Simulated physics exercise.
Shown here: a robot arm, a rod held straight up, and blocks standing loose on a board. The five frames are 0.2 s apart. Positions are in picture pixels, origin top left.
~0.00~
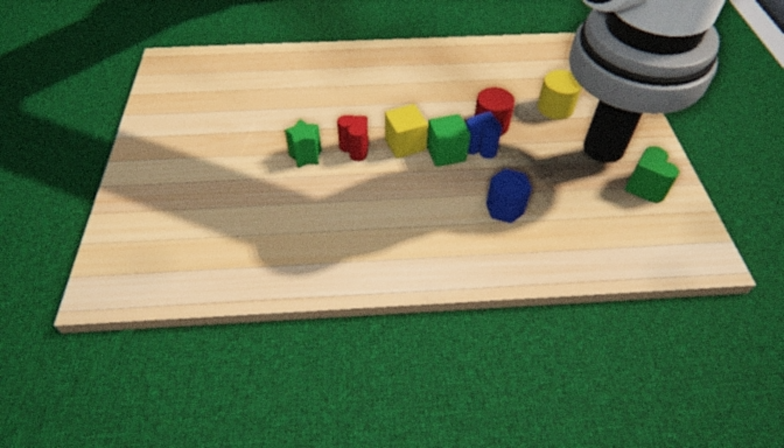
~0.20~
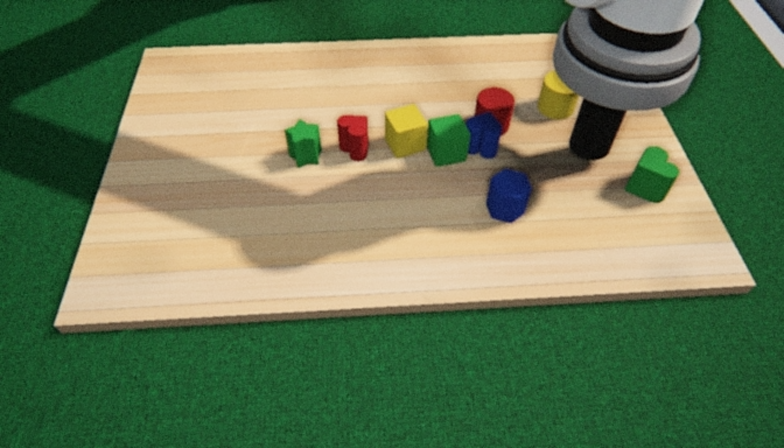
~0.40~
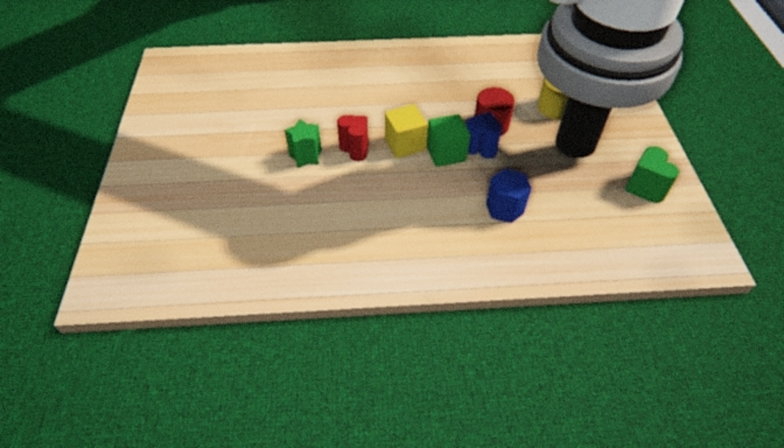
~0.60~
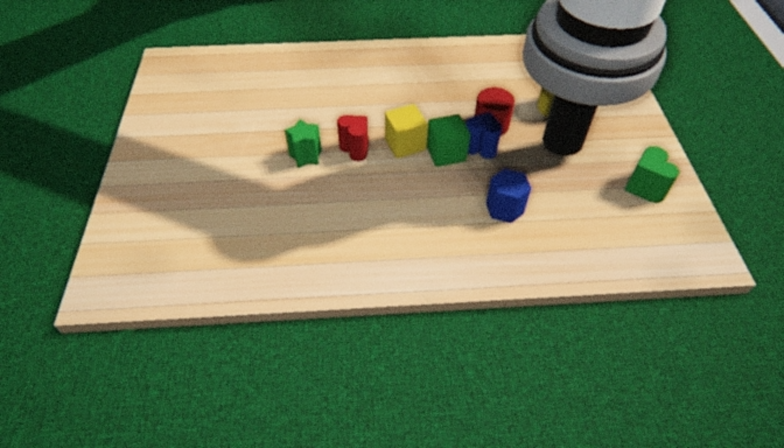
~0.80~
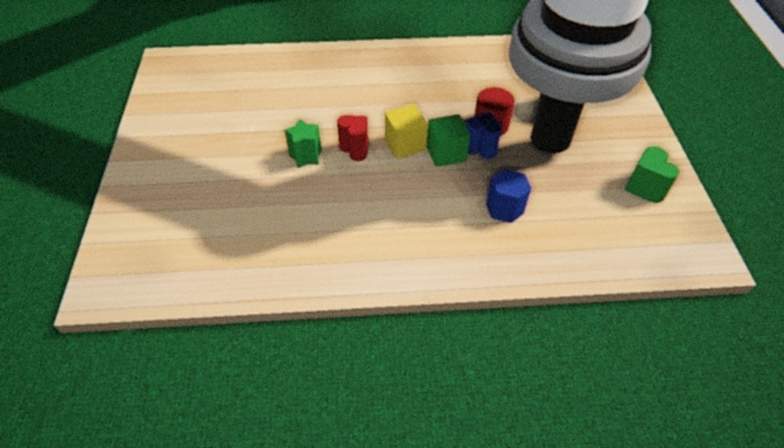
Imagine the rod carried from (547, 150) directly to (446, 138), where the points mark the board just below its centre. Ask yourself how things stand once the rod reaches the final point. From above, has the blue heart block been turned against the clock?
No - that is not the case.
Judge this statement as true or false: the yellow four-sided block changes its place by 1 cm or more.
That statement is accurate.
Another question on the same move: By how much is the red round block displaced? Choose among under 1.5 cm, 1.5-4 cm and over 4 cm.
It goes 1.5 to 4 cm.
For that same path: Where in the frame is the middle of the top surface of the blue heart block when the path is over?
Roughly at (416, 113).
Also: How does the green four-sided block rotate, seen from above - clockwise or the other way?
Overhead view: Anti-clockwise.
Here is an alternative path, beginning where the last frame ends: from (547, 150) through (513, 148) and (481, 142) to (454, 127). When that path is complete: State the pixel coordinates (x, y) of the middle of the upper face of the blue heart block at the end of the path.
Its top middle will sit at (424, 103).
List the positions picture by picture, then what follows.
In the first picture, rod's lower end (604, 149); yellow four-sided block (406, 117); green four-sided block (449, 126); blue heart block (485, 122); red round block (496, 98).
In the second picture, rod (589, 146); blocks still.
In the third picture, rod (575, 144); blocks still.
In the fourth picture, rod (563, 142); blocks still.
In the fifth picture, rod (550, 140); yellow four-sided block (406, 117); green four-sided block (449, 126); blue heart block (485, 122); red round block (496, 98).
The first path, step by step. One third of the way, rod (514, 136); nothing pushed yet.
Two thirds of the way, rod (481, 132); yellow four-sided block (387, 119), turned 45° clockwise; green four-sided block (423, 128), turned 30° anticlockwise; blue heart block (450, 118), turned 20° clockwise; red round block (481, 90).
At the end, rod (447, 128); yellow four-sided block (378, 119), turned 40° clockwise; green four-sided block (410, 135), turned 45° anticlockwise; blue heart block (416, 113), turned 20° clockwise; red round block (480, 89).
